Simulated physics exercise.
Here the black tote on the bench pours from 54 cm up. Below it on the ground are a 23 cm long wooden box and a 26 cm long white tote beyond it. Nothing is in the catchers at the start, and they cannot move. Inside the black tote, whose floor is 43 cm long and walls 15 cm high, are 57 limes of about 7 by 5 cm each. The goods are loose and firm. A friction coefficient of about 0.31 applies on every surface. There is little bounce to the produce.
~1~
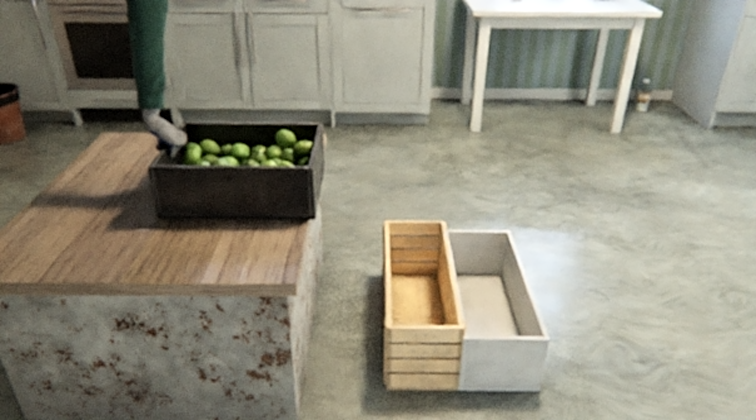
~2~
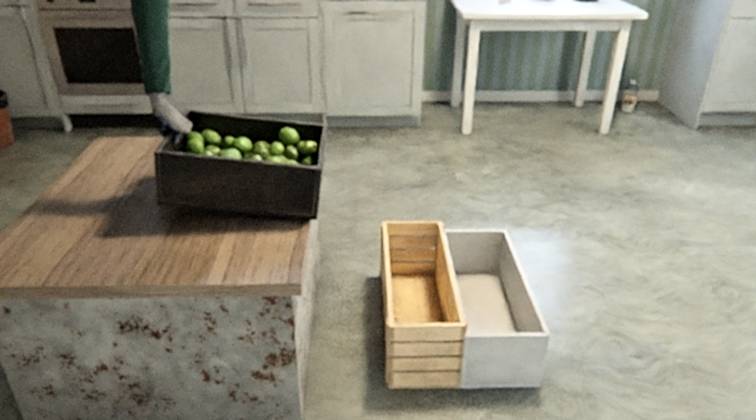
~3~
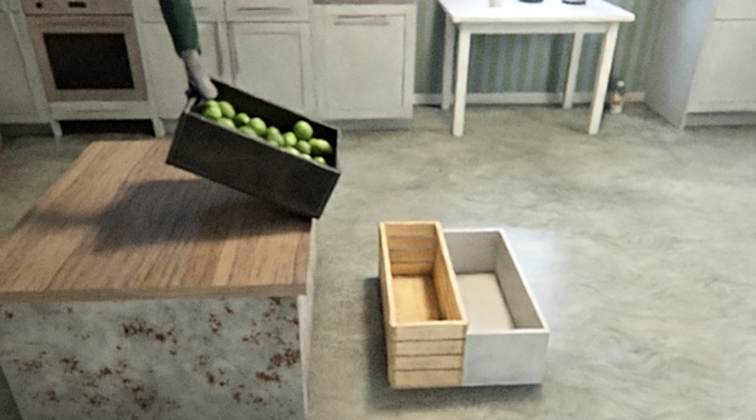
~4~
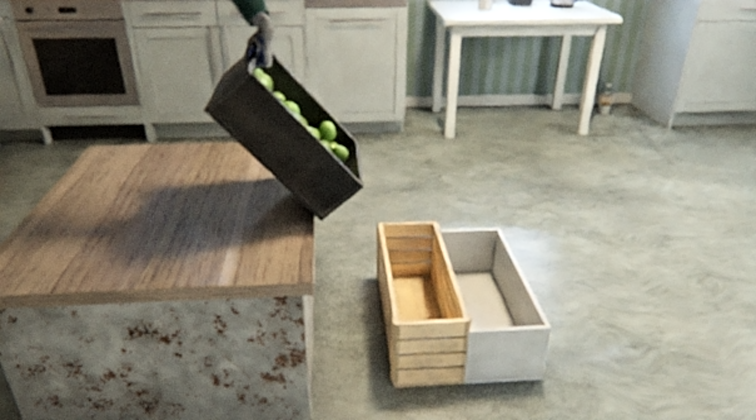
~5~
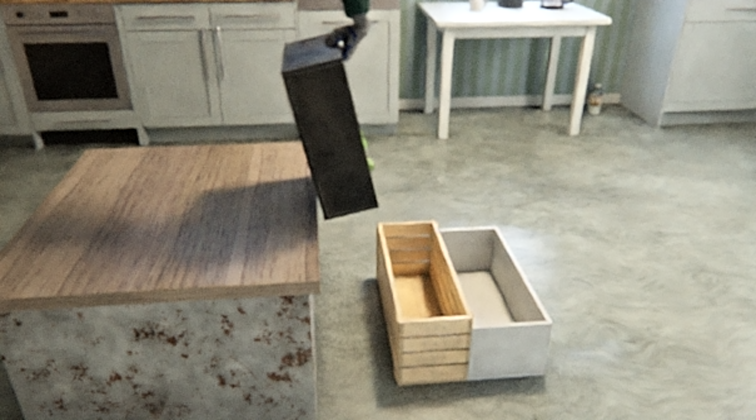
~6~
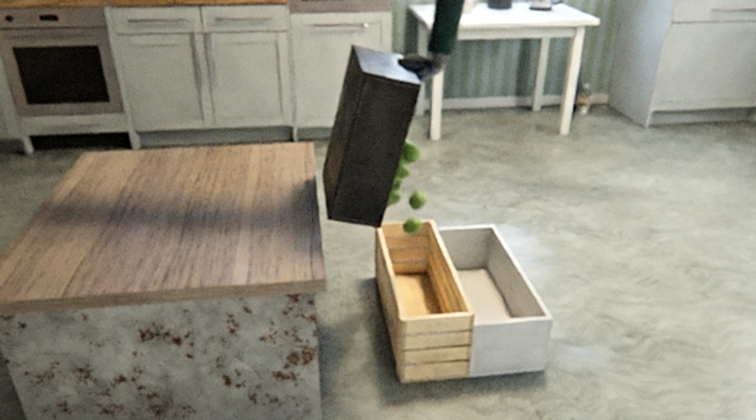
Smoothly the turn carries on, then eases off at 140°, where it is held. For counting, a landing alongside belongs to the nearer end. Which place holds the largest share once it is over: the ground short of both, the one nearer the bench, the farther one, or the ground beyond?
Largest share: Nearer.
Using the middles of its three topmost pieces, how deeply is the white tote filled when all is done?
Height: About 3 cm.
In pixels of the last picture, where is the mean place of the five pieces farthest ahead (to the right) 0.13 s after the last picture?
The five leading pieces sit around (451, 228) in the last view.
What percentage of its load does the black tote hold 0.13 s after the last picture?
About 45 percent.
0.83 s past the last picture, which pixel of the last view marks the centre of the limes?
(426, 313).
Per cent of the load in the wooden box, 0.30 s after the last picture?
Estimate for then: Some 45 percent.
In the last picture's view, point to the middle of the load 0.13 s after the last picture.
The centre sits near (402, 194).
Then, 0.13 s after the last picture, tilt 121°; 26 still in the black tote, 5 in the wooden box and 26 in the air.
Then, 0.30 s after the last picture, tilt 136°; 4 still in the black tote, 27 in the wooden box, 9 in the white tote and 17 in the air.
Then, 0.53 s after the last picture, tilt 140°; 41 in the wooden box, 11 in the white tote, 1 on the ground short of the wooden box, 1 on the ground beyond the white tote and 3 in the air.
Outcome (0.83 s after the last picture), 43 in the wooden box, 11 in the white tote, 1 on the ground short of the wooden box and 2 on the ground beyond the white tote.
